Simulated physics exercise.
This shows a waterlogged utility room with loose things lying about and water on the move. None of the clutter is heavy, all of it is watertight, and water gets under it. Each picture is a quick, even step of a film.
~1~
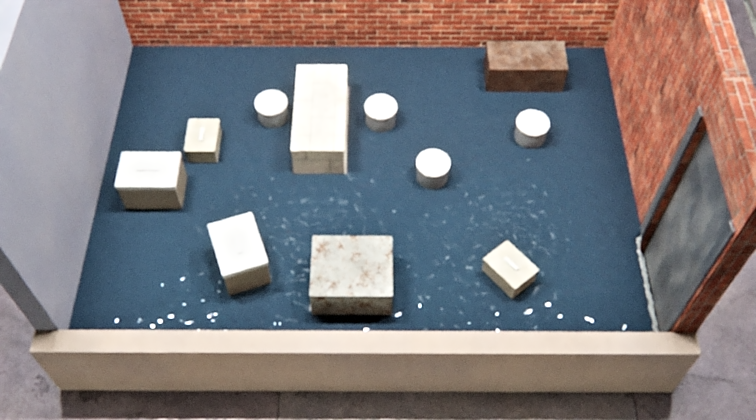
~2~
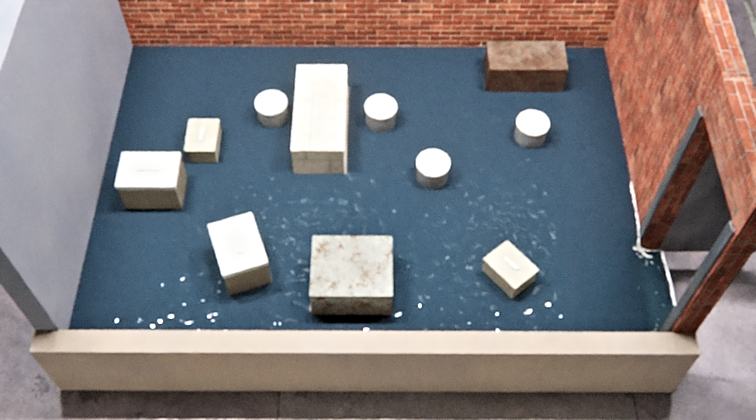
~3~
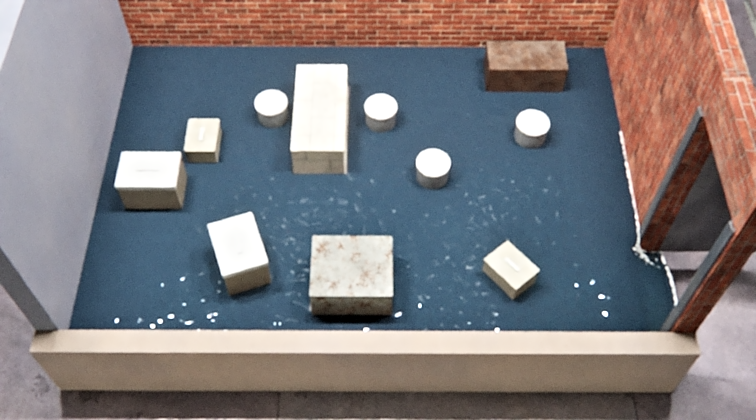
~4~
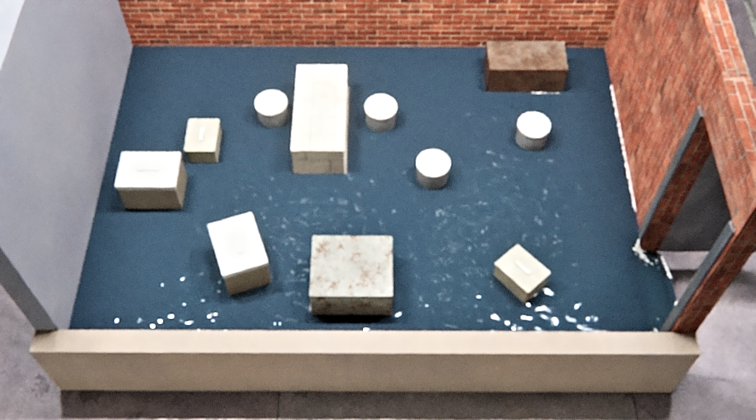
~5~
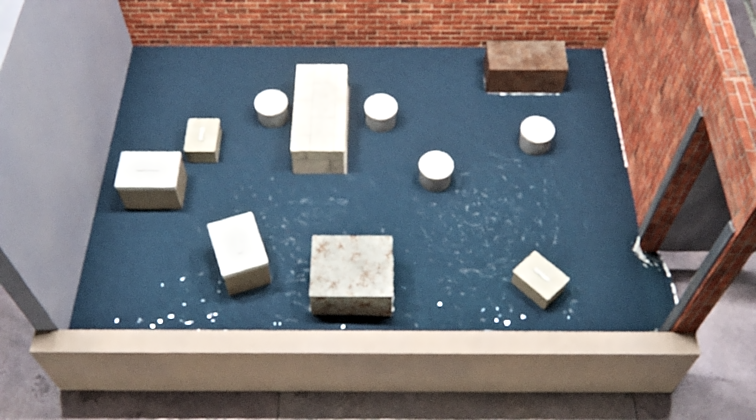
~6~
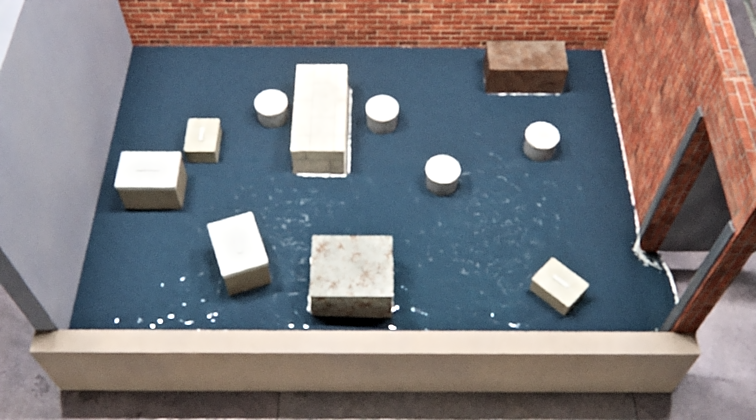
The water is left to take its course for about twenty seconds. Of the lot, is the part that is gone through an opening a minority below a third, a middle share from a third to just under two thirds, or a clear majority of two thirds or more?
The likely share is a third through two thirds.
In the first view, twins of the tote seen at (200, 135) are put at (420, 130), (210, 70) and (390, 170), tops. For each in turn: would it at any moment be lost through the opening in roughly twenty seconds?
In sequence: Exits, never exits, exits.
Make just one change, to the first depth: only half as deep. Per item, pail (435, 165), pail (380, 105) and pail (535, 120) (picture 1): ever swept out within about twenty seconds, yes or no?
Listed as asked: Ends up outside, held inside, ends up outside.
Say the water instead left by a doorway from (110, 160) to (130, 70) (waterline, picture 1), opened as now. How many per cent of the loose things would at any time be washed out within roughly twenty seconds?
80 in a hundred or thereabouts.
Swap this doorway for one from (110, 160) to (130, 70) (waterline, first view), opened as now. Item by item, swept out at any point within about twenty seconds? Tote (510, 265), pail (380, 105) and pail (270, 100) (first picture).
In that order: No, through, washed out.
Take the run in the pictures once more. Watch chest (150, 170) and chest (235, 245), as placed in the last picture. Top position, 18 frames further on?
I'd say close to (174, 190) and close to (274, 233).
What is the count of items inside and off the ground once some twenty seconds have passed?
I count 5.
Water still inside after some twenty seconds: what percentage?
Roughly 48 in a hundred.
A moment on, 1 of 8 are out; 7 afloat.
Next, 3 of 8 are out; 5 afloat.
Later, 3 of 8 are out; 5 afloat.
In the end, 3 of 8 are out; 5 afloat.
